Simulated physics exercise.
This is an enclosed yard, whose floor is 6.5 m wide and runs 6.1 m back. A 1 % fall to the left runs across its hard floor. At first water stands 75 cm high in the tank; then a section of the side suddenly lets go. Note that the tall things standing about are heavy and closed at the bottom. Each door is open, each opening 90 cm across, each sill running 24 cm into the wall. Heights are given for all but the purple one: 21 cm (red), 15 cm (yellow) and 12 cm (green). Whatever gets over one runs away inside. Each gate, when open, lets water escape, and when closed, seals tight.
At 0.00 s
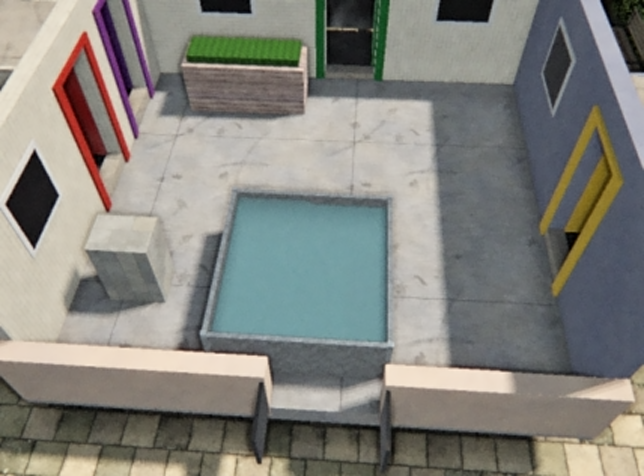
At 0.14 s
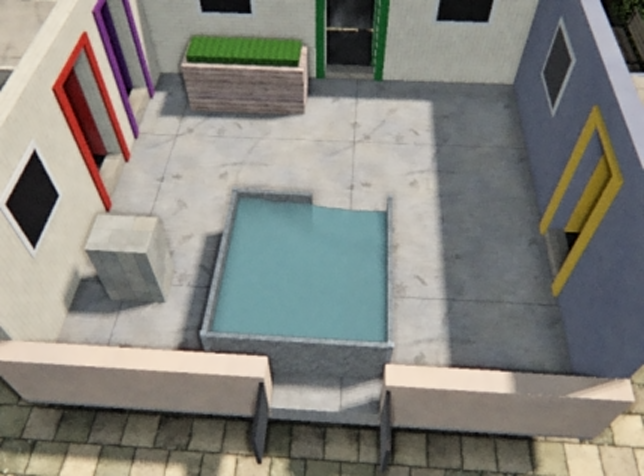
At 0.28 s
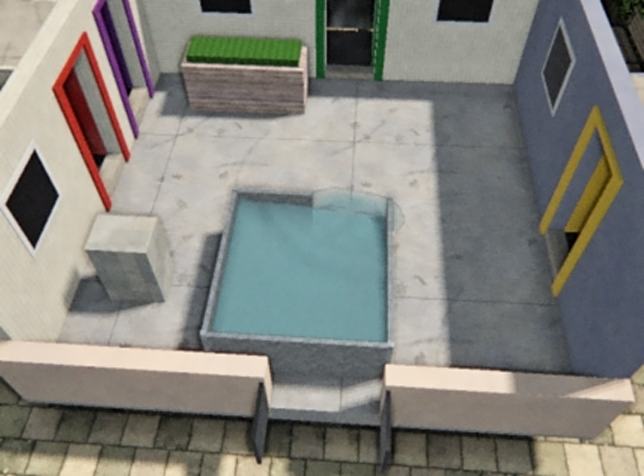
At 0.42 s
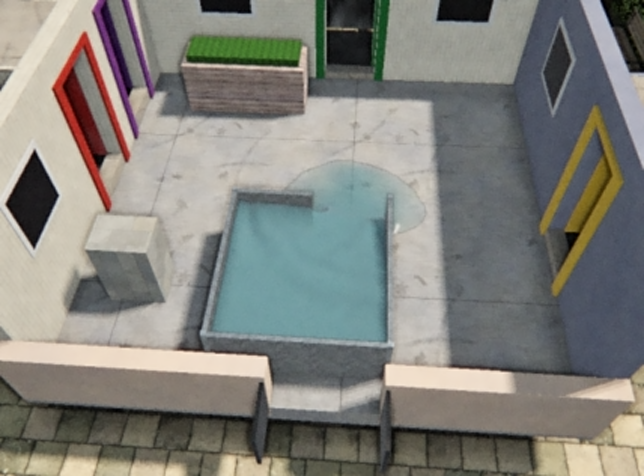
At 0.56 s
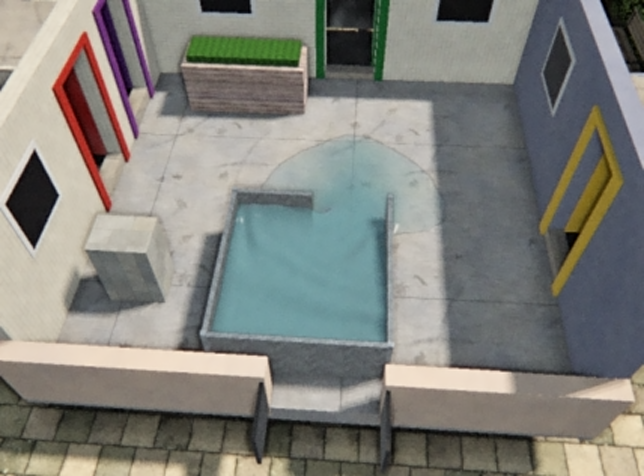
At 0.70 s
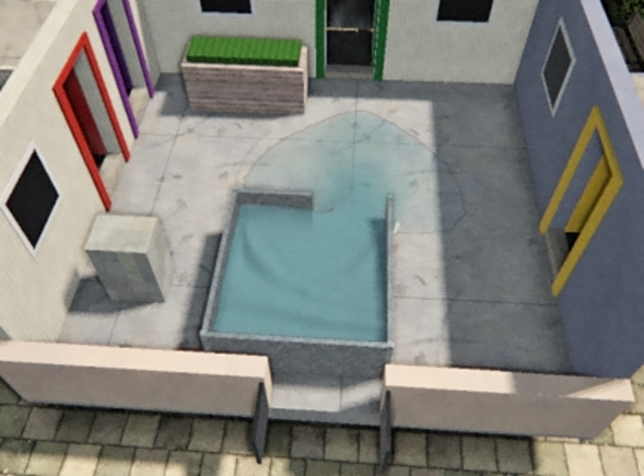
A square tank of blue-green water stands in a walled grey yard, seen from above by a still camera, with an opening at the front. Red and purple doorways line the left wall, a green one the back and a yellow one the right, near a pale block and a green-topped planter. A gap appears in the tank's far side, and water pours out, spreading in a widening, thinning sheet across the floor.
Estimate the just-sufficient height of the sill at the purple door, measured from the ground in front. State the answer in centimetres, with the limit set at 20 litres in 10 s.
I would say 12.5 cm.
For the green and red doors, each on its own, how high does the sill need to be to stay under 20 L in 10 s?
You'd want some 24 cm at green and some 5.5 cm at red.
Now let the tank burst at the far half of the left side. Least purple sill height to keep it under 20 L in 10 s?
Close to 23 cm at the least.
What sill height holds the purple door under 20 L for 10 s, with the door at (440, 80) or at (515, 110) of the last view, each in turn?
Roughly 20 cm for the first and 21 cm for the second.
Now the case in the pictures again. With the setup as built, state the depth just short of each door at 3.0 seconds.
Red door 3 cm, purple door 17 cm, yellow door 0 cm, green door 25 cm.
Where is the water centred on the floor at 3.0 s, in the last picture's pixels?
Centre estimate: (342, 206) px, approximately.
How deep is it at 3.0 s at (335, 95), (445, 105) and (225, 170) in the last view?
Some 13, 16 and 0 cm.
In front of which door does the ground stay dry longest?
The yellow one.
After 1.4 s water covers 35 % of the floor, deepest (44 cm) near (357, 230); it has not reached the purple door.
After 3.0 s water covers 50 % of the floor, deepest (32 cm) near (453, 87); 17 cm at the purple door, 0 litres in over its 26 cm sill.
After 10.0 s water covers 95 % of the floor, deepest (16 cm) near (50, 361); 11 cm at the purple door, 0 litres in over its 26 cm sill.
At the purple door as built, the water arrived by 2.1 s and peaked near 17 cm at 4.2 s.
With a sill of 10 cm, 51 litres would have come in within the 10 s; with 14 cm, 11 litres. So under 20 litres takes about 12.5 cm.
